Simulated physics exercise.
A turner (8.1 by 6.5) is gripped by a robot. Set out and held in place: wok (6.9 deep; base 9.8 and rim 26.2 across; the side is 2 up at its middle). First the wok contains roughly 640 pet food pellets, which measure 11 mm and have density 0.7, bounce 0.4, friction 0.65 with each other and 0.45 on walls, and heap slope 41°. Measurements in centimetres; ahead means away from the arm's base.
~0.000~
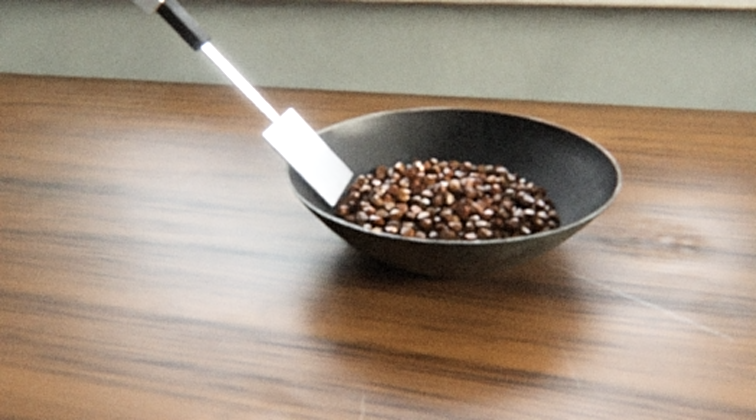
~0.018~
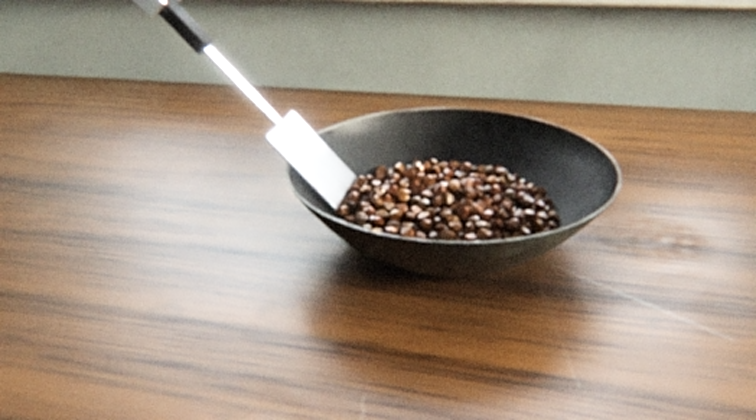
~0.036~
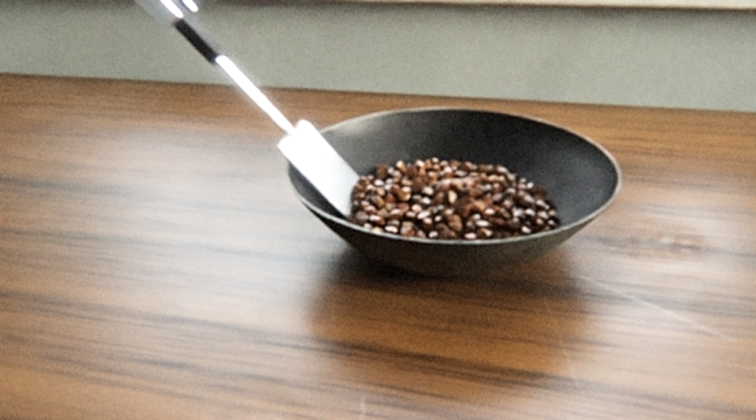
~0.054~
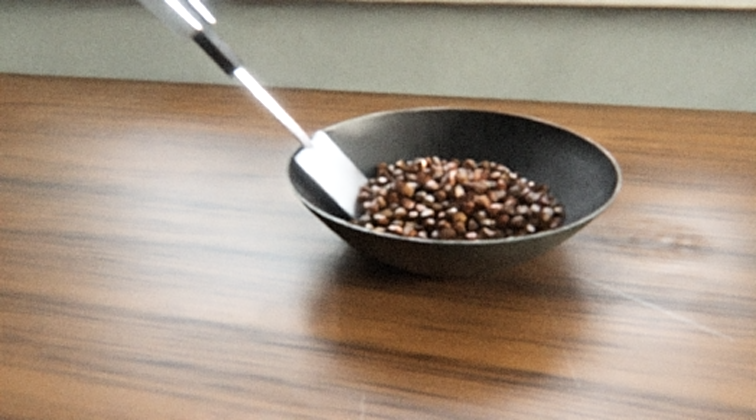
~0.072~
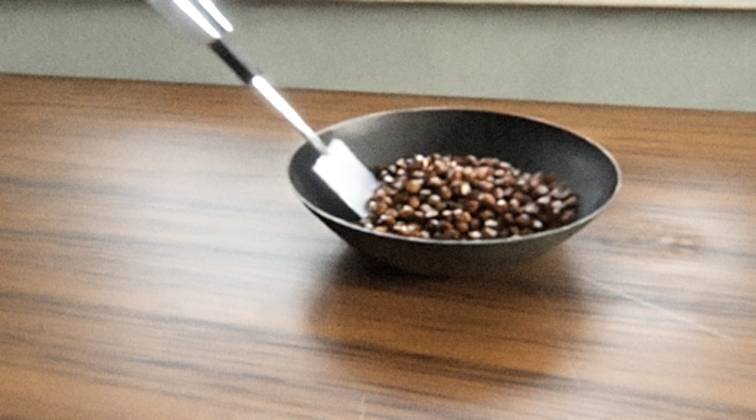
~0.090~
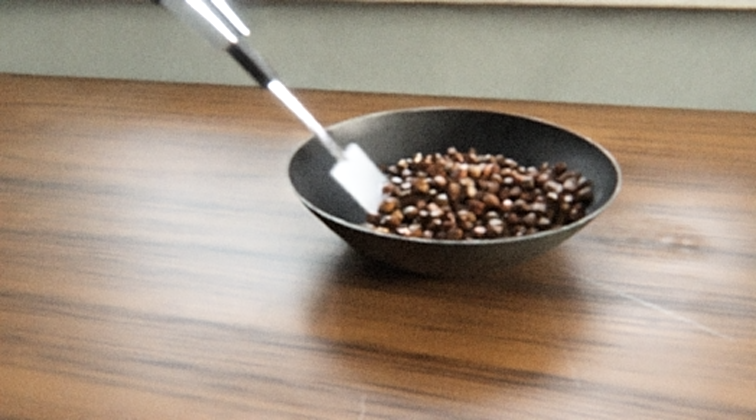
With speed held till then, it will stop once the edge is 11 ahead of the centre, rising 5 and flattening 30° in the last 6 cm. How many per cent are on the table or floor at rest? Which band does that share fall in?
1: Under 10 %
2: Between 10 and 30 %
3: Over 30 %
3.
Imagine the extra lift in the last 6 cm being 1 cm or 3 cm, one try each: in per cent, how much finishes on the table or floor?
Roughly 40 % and then 45 %.
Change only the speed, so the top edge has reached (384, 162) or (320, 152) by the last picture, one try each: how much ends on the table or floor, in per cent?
Try one roughly 50 per cent; try two roughly 30 per cent.
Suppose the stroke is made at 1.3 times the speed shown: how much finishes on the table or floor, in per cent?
About 45 per cent.
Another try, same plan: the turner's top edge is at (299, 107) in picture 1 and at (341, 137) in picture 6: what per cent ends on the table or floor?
Some 30 percent ends up on the table or floor.
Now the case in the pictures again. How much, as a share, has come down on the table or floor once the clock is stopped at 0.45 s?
My estimate is roughly 20 %.
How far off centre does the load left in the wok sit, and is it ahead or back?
Some 2.5 cm ahead of the centre.
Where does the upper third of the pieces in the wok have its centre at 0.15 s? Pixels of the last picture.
I'd point to about (534, 191).
After 0.15 s, sloping 47°, highest piece 8 above the table; 642 in the wok.
After 0.22 s, sloping 38°, highest piece 11 above the table; 622 in the wok, 20 on the blade or in flight.
After 0.45 s, sloping 17°, highest piece 20 above the table; 376 in the wok, 115 on the table or floor, 151 on the blade or in flight.
After 1.50 s, sloping 17°, highest piece 8 above the table; 376 in the wok, 266 on the table or floor.
In the end, 376 in the wok, 266 on the table or floor. That is 41 % on the table or floor.
